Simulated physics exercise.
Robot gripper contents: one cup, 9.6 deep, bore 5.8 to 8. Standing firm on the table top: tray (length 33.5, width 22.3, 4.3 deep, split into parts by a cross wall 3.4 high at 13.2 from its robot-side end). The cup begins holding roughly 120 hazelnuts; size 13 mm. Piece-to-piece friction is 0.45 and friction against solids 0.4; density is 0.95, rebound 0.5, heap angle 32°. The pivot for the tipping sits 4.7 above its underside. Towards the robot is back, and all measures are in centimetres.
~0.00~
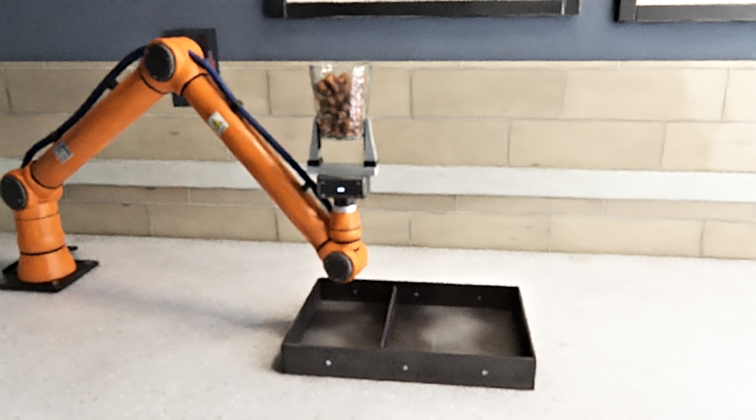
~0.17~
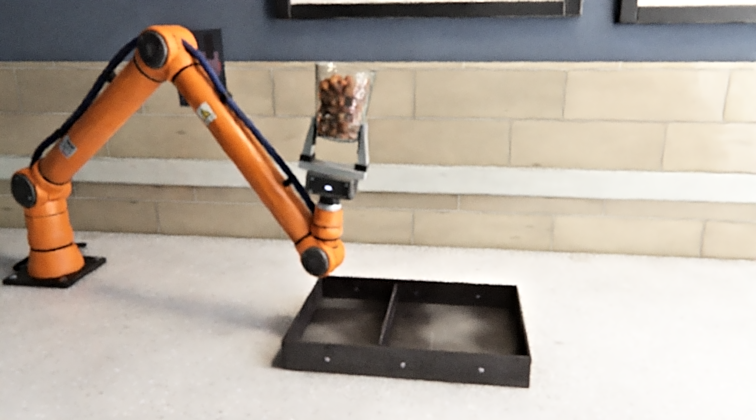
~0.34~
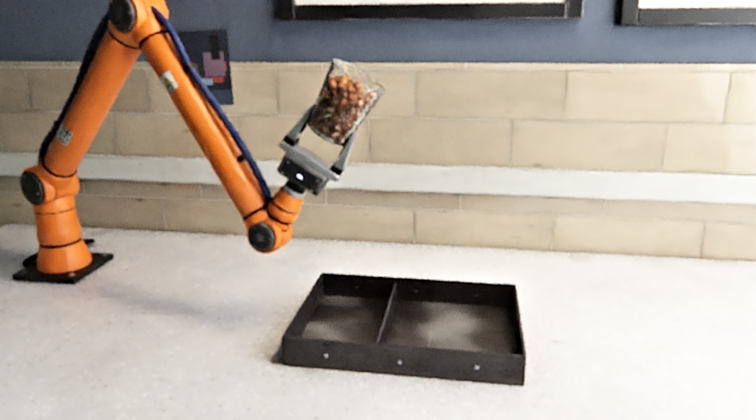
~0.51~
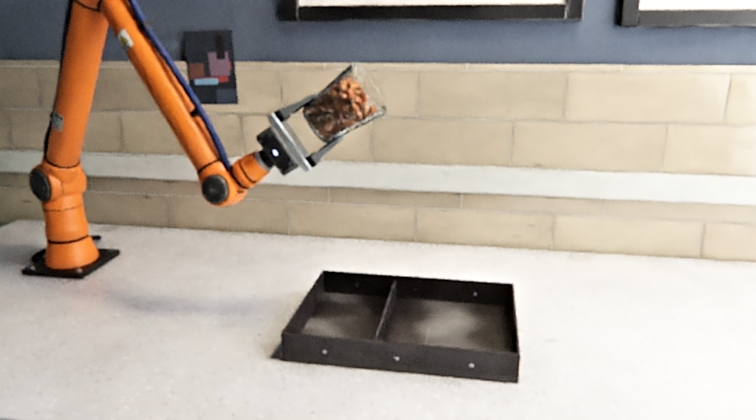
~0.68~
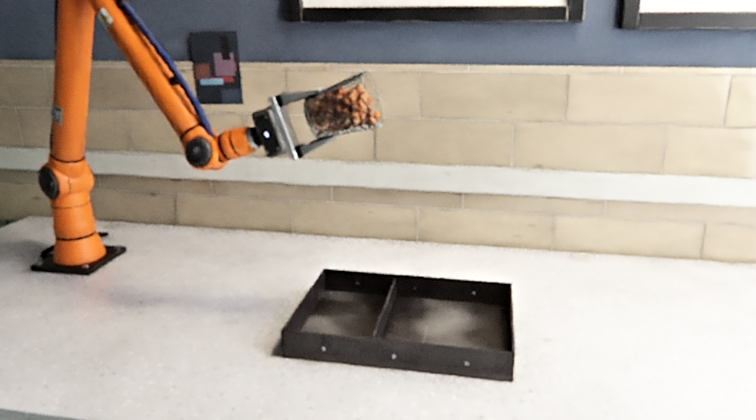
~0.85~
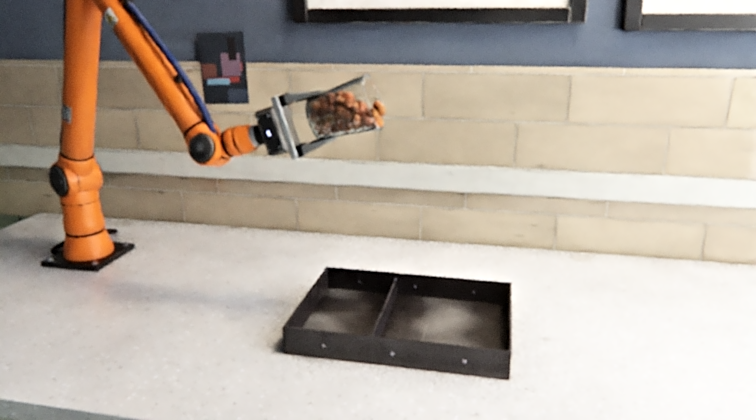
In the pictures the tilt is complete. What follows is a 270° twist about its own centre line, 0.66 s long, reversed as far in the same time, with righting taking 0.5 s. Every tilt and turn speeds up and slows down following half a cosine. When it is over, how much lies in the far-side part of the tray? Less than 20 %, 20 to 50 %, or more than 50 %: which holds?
The share is 20 to 50 %.
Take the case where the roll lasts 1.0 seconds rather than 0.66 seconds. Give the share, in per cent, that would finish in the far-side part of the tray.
Then about 35 per cent.
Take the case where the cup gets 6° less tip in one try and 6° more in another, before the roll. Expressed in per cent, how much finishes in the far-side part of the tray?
You'd get close to 15 per cent, then close to 40 per cent.
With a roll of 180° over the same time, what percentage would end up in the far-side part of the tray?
Roughly 20 percent, then.
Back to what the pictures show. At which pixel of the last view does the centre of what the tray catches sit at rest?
I'd mark it about (436, 325) in the last picture.
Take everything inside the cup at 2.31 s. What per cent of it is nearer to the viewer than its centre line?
Roughly 60 in every hundred.
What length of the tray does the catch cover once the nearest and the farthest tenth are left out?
14 cm.
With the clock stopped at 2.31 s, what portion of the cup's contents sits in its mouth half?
About 35 percent is in the half nearer the mouth.
By 1.58 s, tipped 73°, highest piece 38 above the table; 96 in the cup, 16 in the far-side part, 5 in flight or on a rim.
By 2.31 s, tipped 60°, highest piece 38 above the table; 85 in the cup, 28 in the far-side part, 4 in flight or on a rim.
By 2.87 s, upright, highest piece 41 above the table; 84 in the cup, 33 in the far-side part.
By 3.57 s, upright, highest piece 41 above the table; 84 in the cup, 33 in the far-side part.
Final count, 84 in the cup, 33 in the far-side part. That is 28 % in the far-side part of the tray.
